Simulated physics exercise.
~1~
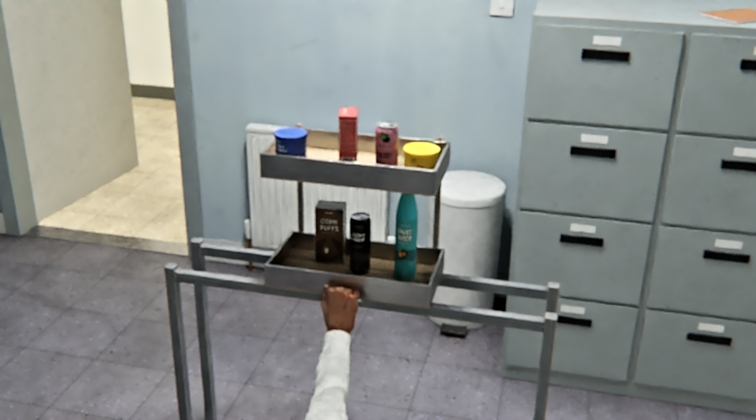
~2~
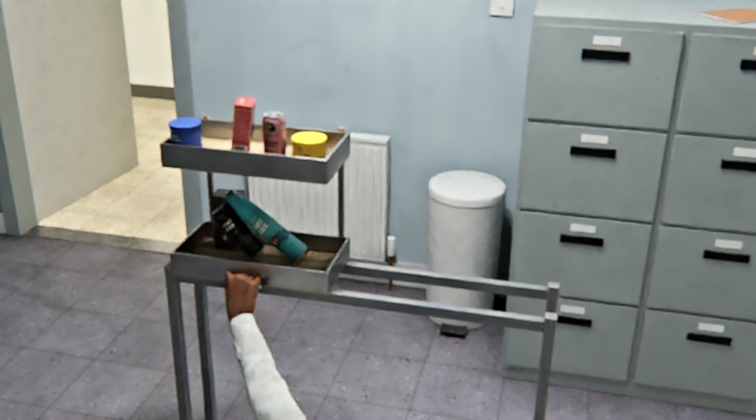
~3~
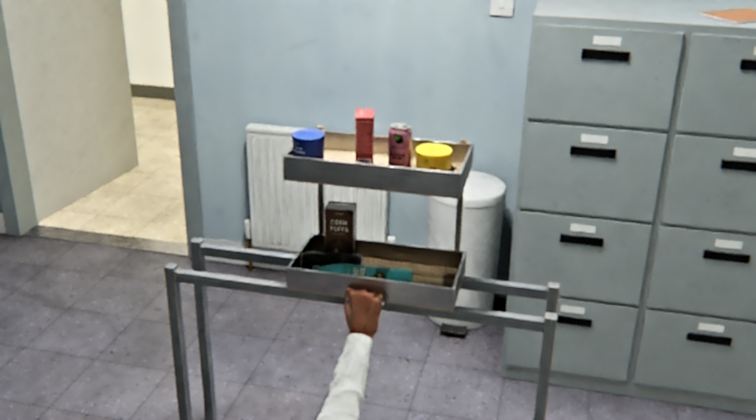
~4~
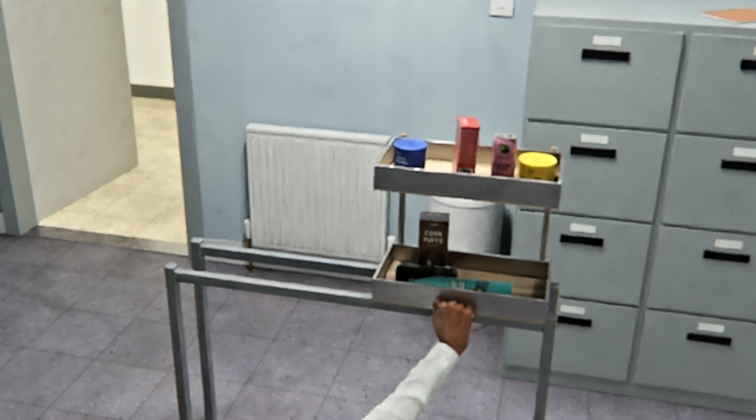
At first, a two-level tray sits midway along metal rails, with a hand at its front edge and everything upright. The upper shelf holds a blue tin, a red packet, a pink can and a yellow tub, while a brown carton, a black can and a turquoise bottle stand below. The tray moves left with the hand, and the bottle and black can tip over towards each other. It then travels back right, the two now lying flat. Finally it reaches the right end of the rails, bottle and black can still down on the lower shelf, the rest upright.
